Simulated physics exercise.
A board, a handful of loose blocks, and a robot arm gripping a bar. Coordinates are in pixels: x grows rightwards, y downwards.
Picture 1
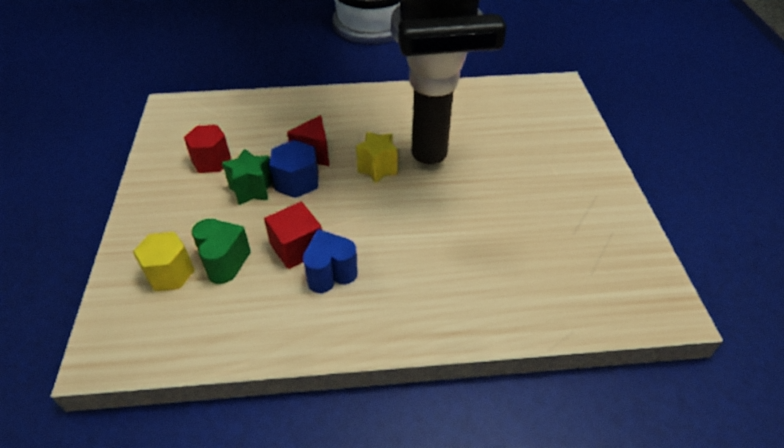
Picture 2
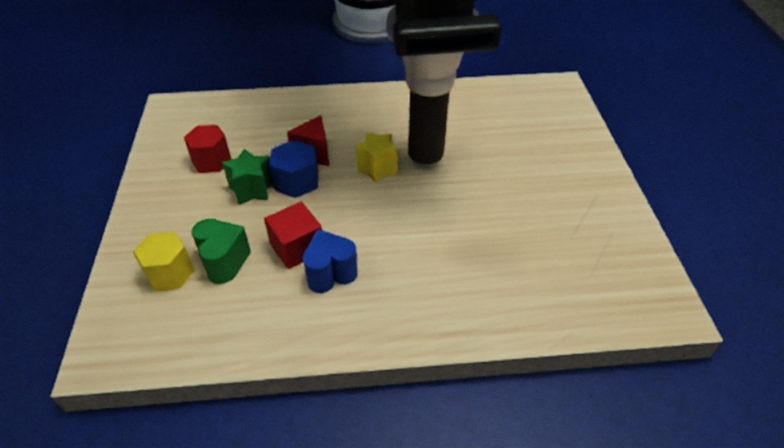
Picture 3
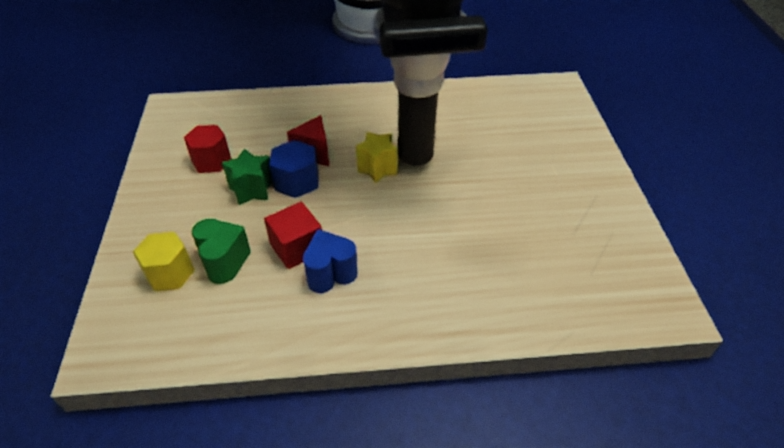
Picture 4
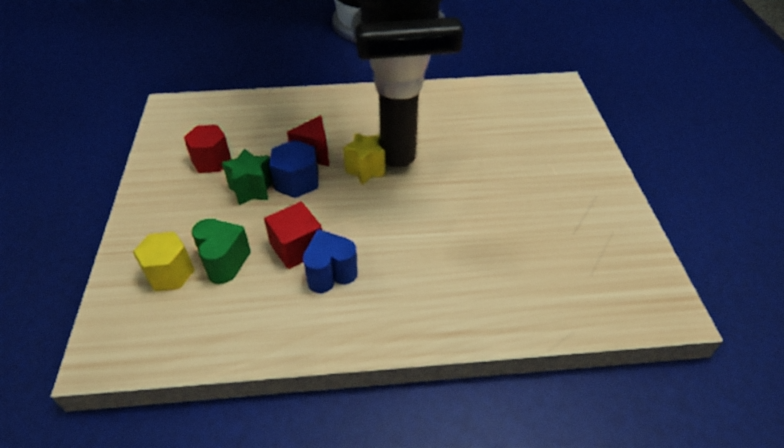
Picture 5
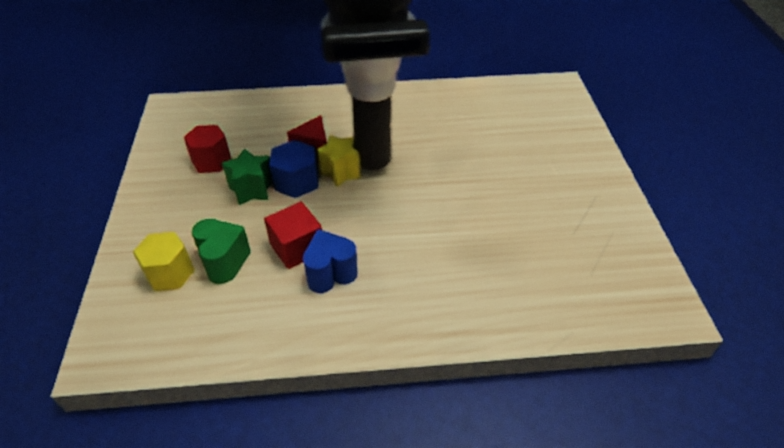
The footage shows colored blocks on a wooden board as a robot arm moves a dark bar left to the yellow star, then pushes the star a short way left, up beside the blue hexagonal block.
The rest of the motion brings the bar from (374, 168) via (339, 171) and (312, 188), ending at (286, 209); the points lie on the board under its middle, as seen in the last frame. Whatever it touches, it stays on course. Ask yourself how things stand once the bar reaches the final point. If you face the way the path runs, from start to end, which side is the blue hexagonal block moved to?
To the path's right.
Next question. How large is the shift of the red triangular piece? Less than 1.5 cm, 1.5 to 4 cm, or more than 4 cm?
Overall it shifts between 1.5 and 4 cm.
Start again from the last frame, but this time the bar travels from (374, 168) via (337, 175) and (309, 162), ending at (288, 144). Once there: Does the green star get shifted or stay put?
By the last moment of the path, the green star has shifted.
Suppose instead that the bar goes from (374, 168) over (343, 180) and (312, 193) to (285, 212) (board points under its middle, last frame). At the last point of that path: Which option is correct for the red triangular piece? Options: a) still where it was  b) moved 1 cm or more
Letter b.
The first path, step by step. One third of the way, bar at (337, 162); green star at (216, 172), turned 30° anticlockwise; blue hexagonal block at (257, 160); red triangular piece at (295, 126), turned 60° clockwise; yellow star at (301, 149).
Two thirds of the way, bar at (309, 180); green star at (197, 179), turned 40° anticlockwise; blue hexagonal block at (235, 161), turned 20° anticlockwise; red triangular piece at (293, 126), turned 75° clockwise; yellow star at (275, 155), turned 30° clockwise.
At the end, bar at (284, 200); green star at (188, 180), turned 55° anticlockwise; blue hexagonal block at (222, 160), turned 10° anticlockwise; red square block not moved; red triangular piece at (293, 126), turned 75° clockwise; yellow star at (264, 163), turned 60° clockwise.
